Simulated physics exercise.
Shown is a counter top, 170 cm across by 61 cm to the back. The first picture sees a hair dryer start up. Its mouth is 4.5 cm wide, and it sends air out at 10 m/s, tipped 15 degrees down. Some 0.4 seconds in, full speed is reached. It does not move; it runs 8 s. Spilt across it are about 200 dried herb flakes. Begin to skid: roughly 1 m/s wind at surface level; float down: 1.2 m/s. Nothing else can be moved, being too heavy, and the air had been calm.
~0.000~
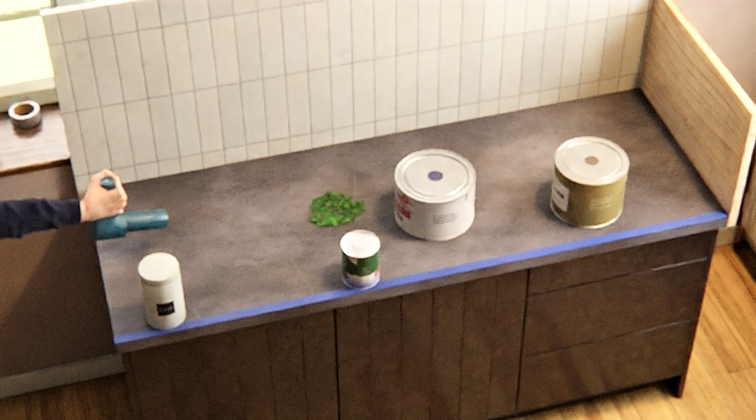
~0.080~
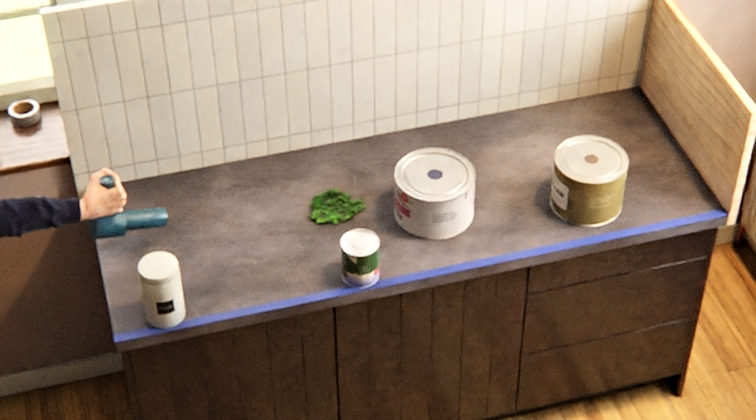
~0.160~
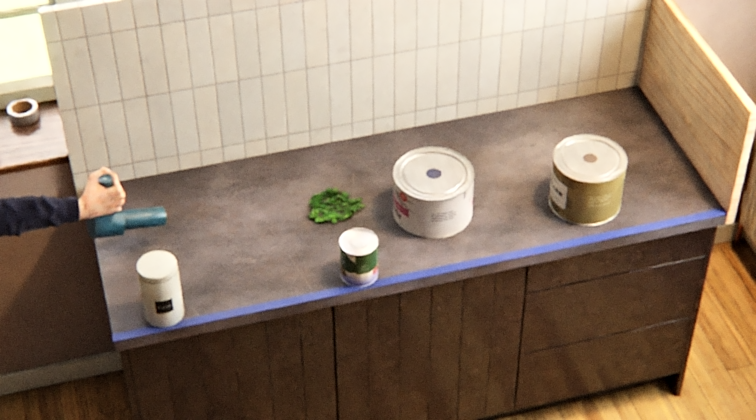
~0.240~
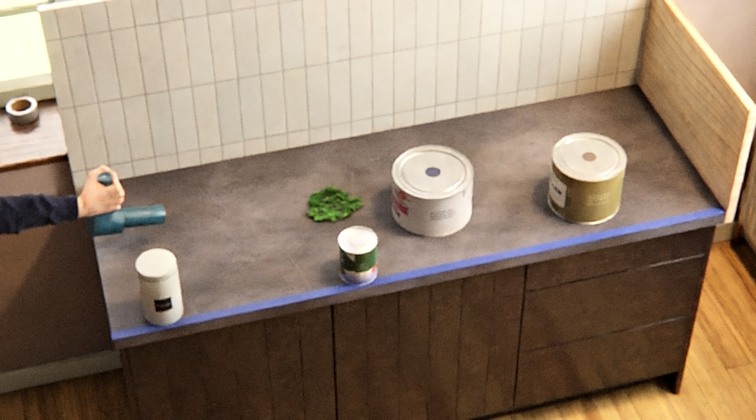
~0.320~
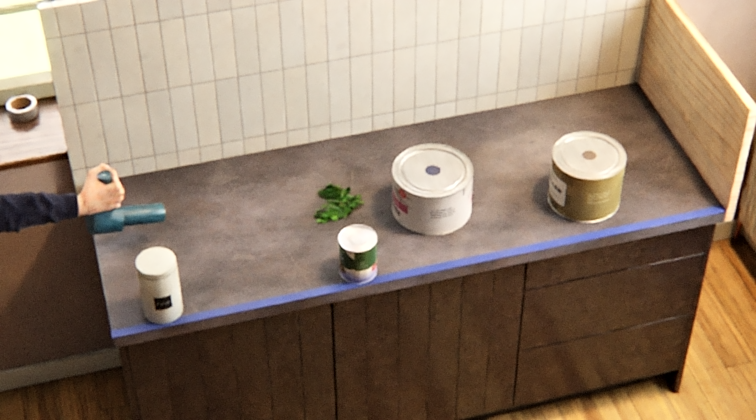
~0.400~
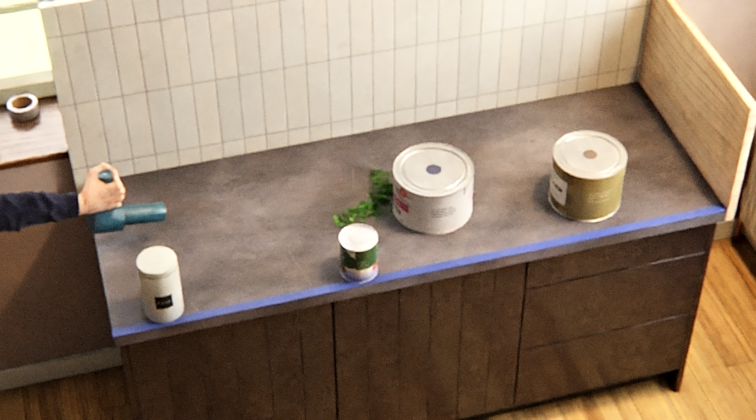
To begin with, a hand at the left holds a teal hair dryer level with a patch of green herb flakes lying still among tins on a dark counter. Then some flakes shift and the patch loosens, and finally they all skid right, bunching beside the large white tin.
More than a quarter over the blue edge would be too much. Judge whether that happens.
That edge takes more than a quarter.
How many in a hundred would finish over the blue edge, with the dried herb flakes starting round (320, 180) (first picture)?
About 70 %.
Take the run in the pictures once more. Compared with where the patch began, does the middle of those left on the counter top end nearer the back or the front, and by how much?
To the near part, near enough 30 cm.
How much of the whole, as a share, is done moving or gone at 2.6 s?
Estimated share: Near 50 %.
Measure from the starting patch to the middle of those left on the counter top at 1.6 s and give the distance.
It works out to close to 30 cm.
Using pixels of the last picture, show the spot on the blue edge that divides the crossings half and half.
At roughly pixel (724, 211).
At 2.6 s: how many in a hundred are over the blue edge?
It comes to around 20 %.
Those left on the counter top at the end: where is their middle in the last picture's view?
Roughly at (424, 257).
After 1.6 s the count stands so, 2 % are over the blue edge; the middle of those still in play is near (399, 203).
After 2.6 s the count stands so, 20 % are over the blue edge; the middle of those still in play is near (441, 241).
After 4.4 s the count stands so, 38 % are over the blue edge; the middle of those still in play is near (421, 256).
After 8.0 s, at the end, 44 % are over the blue edge; the middle of those still in play is near (424, 257).
